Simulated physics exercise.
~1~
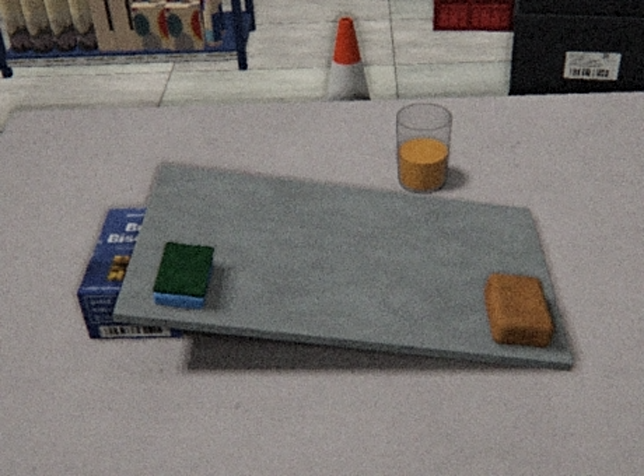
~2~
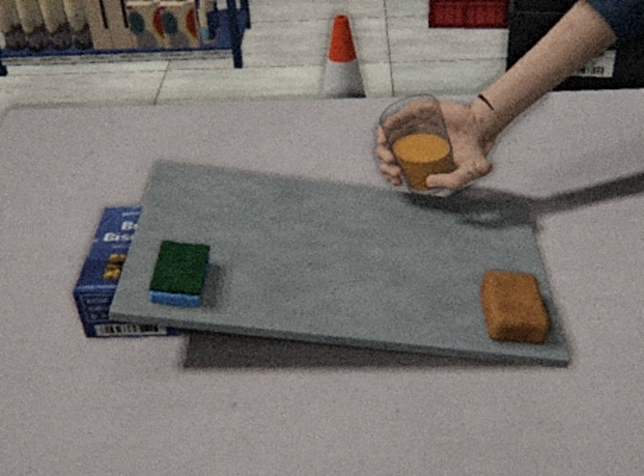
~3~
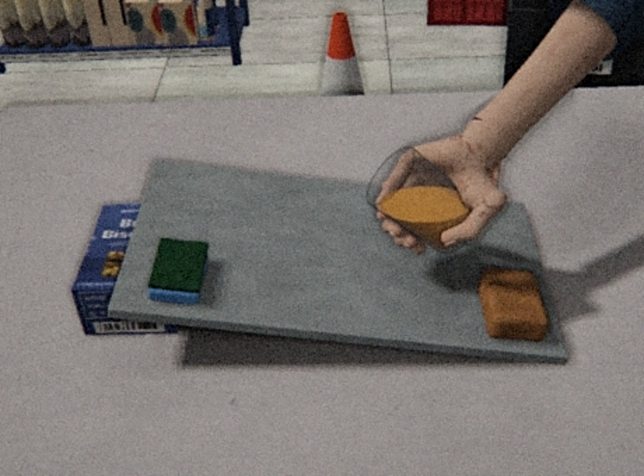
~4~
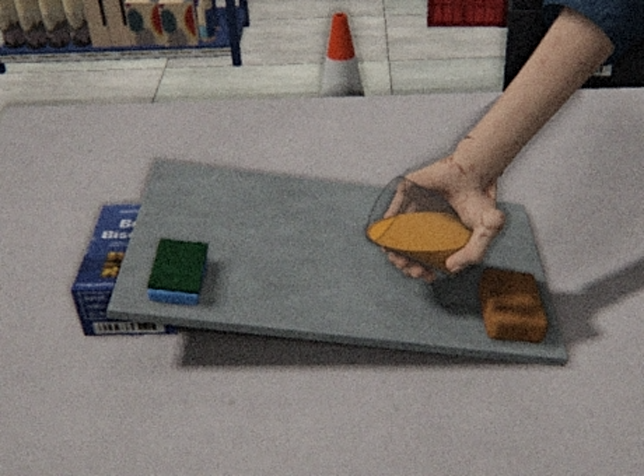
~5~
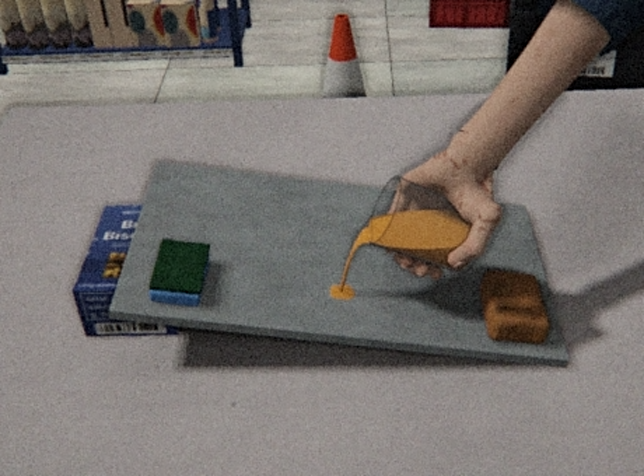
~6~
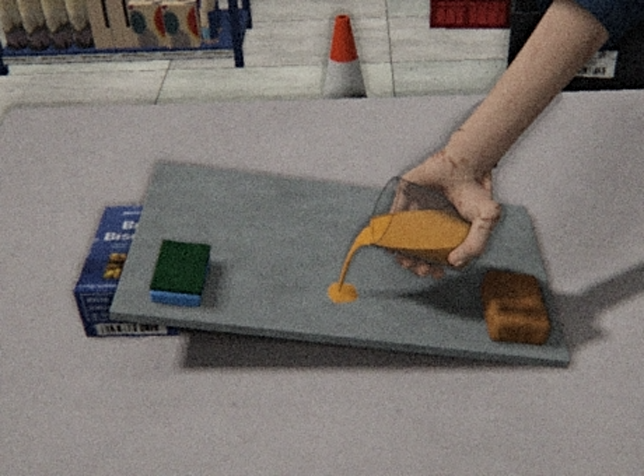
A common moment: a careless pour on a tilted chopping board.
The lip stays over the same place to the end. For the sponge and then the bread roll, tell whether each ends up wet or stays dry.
Sponge: Stays dry; bread roll: Ends up wet.
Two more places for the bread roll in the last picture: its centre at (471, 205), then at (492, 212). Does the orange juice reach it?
Option one leaves it free of the spill; option two leaves it free of the spill.
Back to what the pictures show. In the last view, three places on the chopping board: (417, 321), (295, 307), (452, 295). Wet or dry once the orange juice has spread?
I'd call the first one covered, the middle one safe and the final one covered.
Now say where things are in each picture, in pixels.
The first frame shows the chopping board slopes down to the right; tumbler (423, 148) about half full; sponge (184, 276); bread roll (518, 309).
The second frame shows tumbler about half full, surface at (422, 148); sponge (180, 275).
The third frame shows tumbler (423, 201) tipped 45° with all of its load; bread roll (512, 304).
The fourth frame shows the chopping board slopes down to the right; tumbler (425, 228) tipped 55° with all of its load; sponge (178, 272).
The fifth frame shows the first of it lands; tumbler (426, 226) tipped 65° with all of its load; bread roll (514, 306).
The sixth frame shows the first of it lands; tumbler (426, 226) tipped 65° with nearly all of its load; sponge (181, 274); bread roll (514, 307).
Next, it runs down to the right; the sponge is clear of it; the bread roll is clear of it.
After that, it runs down to the right and off the end; the sponge is clear of it; the bread roll is in it.
Finally, it runs down to the right and off the end; the sponge is clear of it; the bread roll is in it.
